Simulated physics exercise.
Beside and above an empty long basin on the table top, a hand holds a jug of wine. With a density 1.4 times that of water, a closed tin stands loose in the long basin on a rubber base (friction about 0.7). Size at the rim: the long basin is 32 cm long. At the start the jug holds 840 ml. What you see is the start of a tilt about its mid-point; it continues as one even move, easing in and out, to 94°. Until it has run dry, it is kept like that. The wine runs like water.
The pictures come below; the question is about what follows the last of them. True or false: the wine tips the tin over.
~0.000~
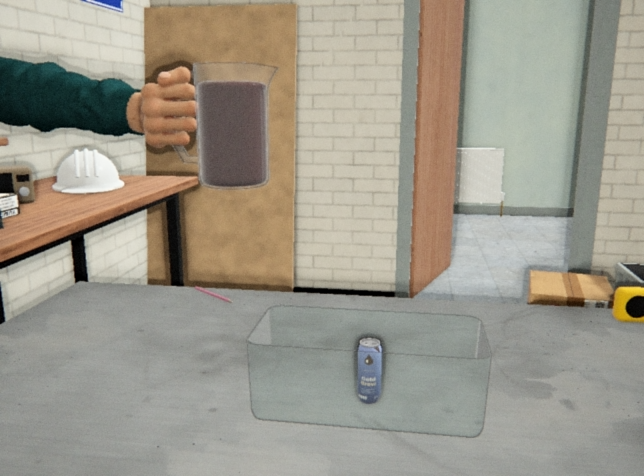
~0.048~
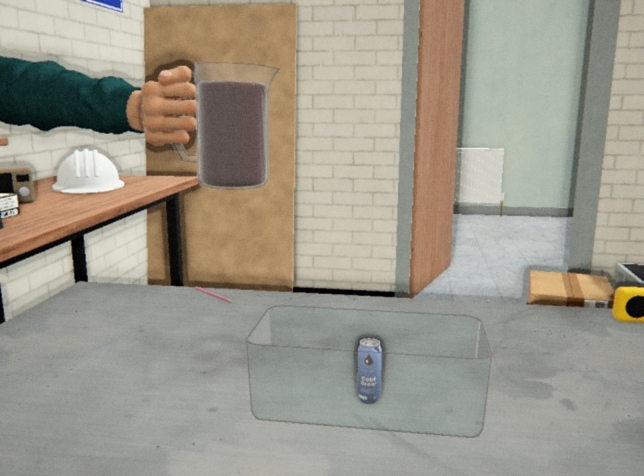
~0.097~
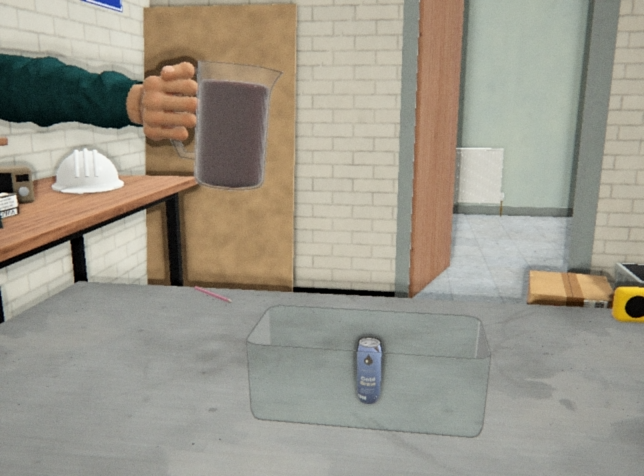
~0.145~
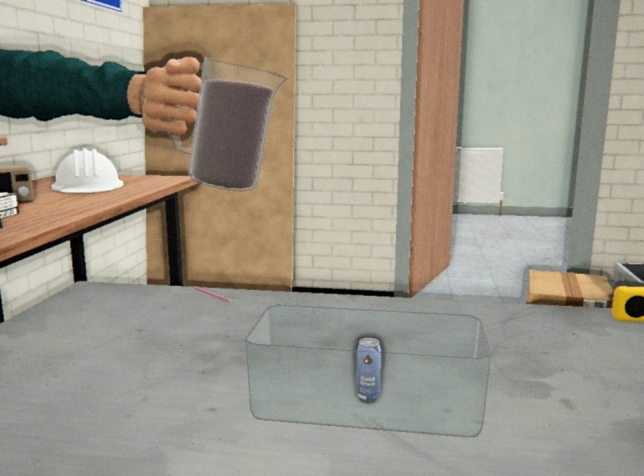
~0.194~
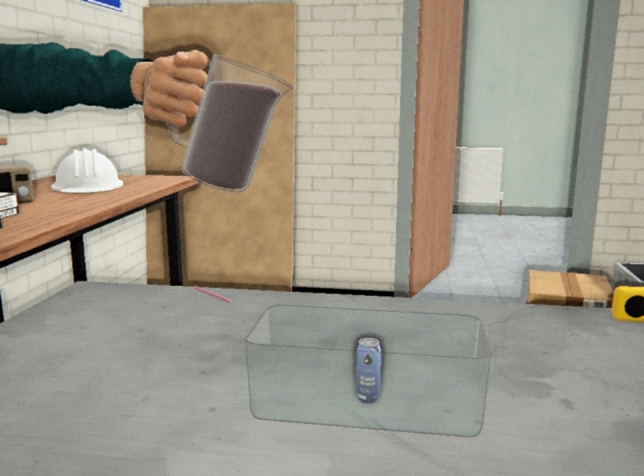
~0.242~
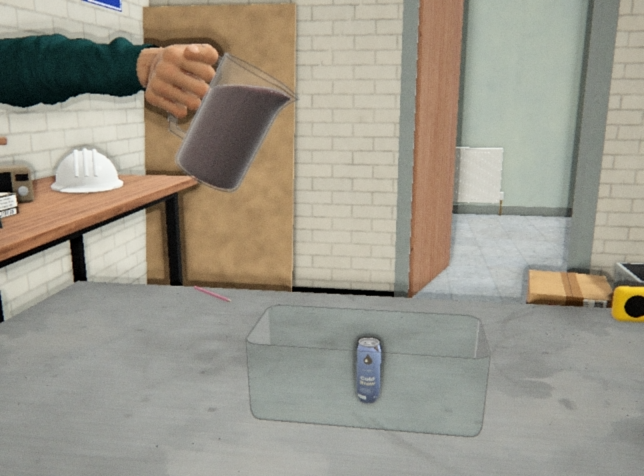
False.
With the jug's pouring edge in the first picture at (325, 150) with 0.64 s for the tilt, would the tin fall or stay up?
Result: Tin upright.
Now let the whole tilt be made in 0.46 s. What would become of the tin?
The tin remains upright.
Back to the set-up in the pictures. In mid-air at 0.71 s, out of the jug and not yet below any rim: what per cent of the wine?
It comes to some 32 percent of the total.
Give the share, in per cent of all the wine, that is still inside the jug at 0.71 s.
Roughly 46 percent remains.
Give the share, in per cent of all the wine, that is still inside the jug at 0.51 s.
78 %.
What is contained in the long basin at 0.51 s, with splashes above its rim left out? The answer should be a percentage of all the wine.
Estimate - around 0 in a hundred parts.
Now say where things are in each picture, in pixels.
In the first frame, it leans 0°; its right rim is at (278, 66); the wine meets the walls at (201, 84) and (267, 83); the long basin's rim runs from (258, 324) to (486, 338); the tin's top is at (370, 345).
In the second frame, it leans 1°; its right rim is at (280, 67); the wine meets the walls at (201, 83) and (267, 84).
In the third frame, it leans 5°; its right rim is at (283, 71); the wine meets the walls at (204, 81) and (270, 86).
In the fourth frame, it leans 11°; its right rim is at (288, 77); the wine meets the walls at (207, 82) and (274, 89).
In the fifth frame, it leans 20°; its right rim is at (294, 86); the wine meets the walls at (204, 105) and (282, 90).
In the sixth frame, it leans 29°; its right rim is at (300, 98); the wine meets the walls at (201, 115) and (292, 94).
By 0.51 s the tilt is 85° and 78 per cent is still to pour; the tin stands where it began.
By 0.71 s the tilt is 94° and 45 per cent is still to pour; the tin stands where it began.
By 0.92 s the tilt is 94° and 20 per cent is still to pour; the tin stands where it began.
By 1.14 s the tilt is 94° and 9 per cent is still to pour; the tin stands where it began.
At rest the tin stands where it began.
